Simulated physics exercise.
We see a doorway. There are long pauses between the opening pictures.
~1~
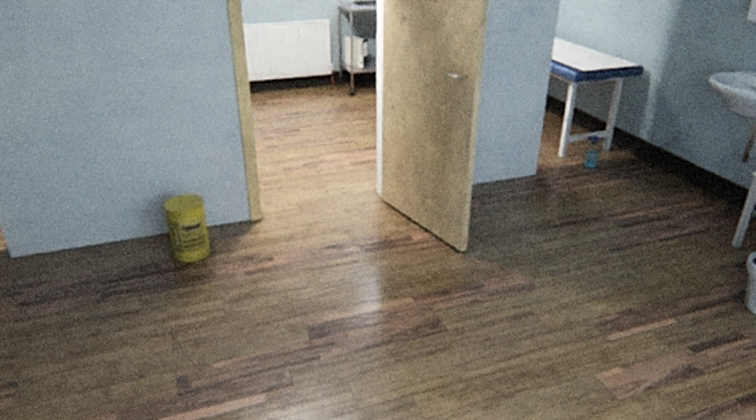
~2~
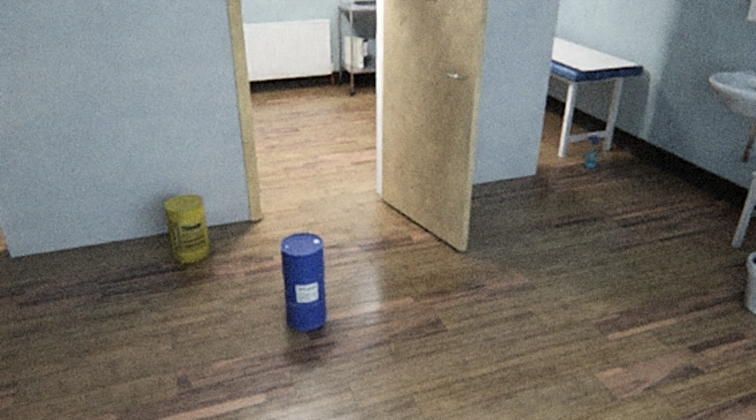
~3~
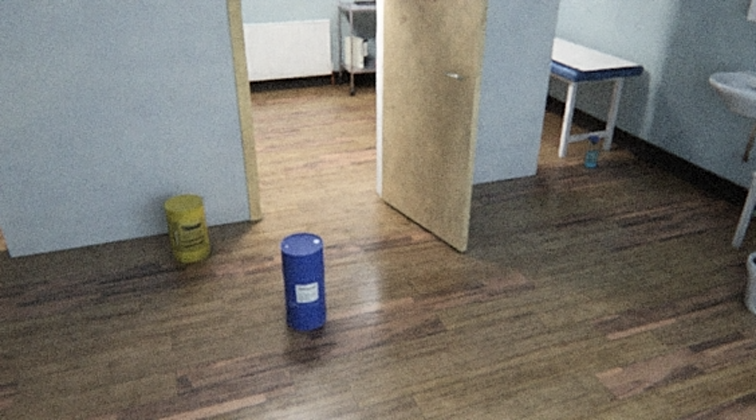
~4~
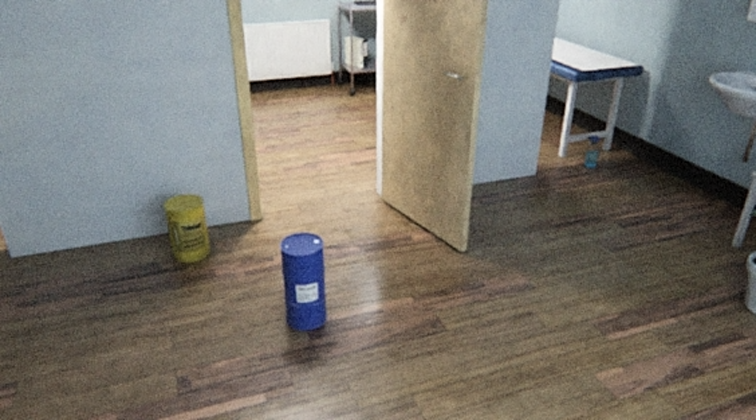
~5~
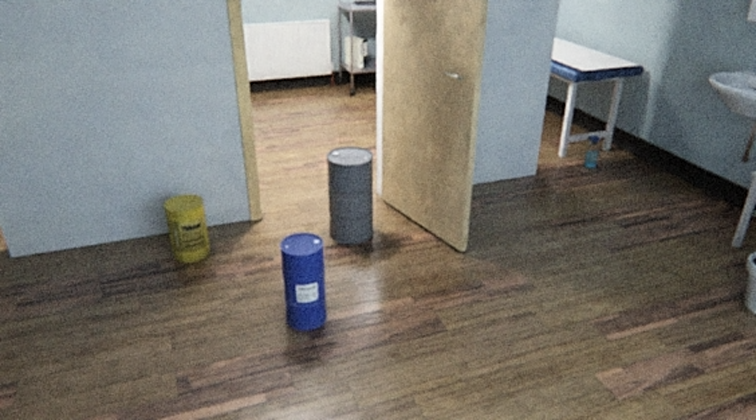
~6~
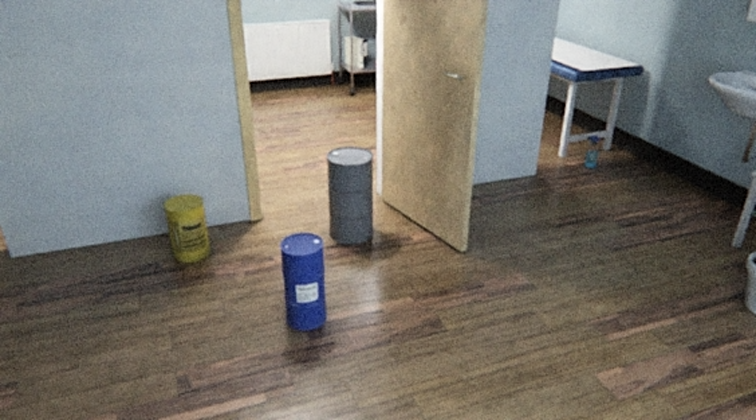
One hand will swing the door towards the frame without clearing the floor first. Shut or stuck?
In the end the door jams.
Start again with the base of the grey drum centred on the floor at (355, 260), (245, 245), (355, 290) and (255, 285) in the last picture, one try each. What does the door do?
First try: It stops short; second try: It closes; third try: It reaches the frame; fourth try: It closes.
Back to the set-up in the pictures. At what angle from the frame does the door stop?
About 55°.
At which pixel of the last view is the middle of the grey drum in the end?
At about (339, 194).
Then, 0.40 s past the last view, door 93° open.
Then, 0.70 s past the last view, door 72° open.
Then, 0.80 s past the last view, door 64° open.
Then, 1.00 s past the last view, door 57° open; grey drum displaced a little near (341, 195).
Finally, door 56° open; all 3 still in place. Final places as the last picture's camera would see them, grey drum near (339, 194).
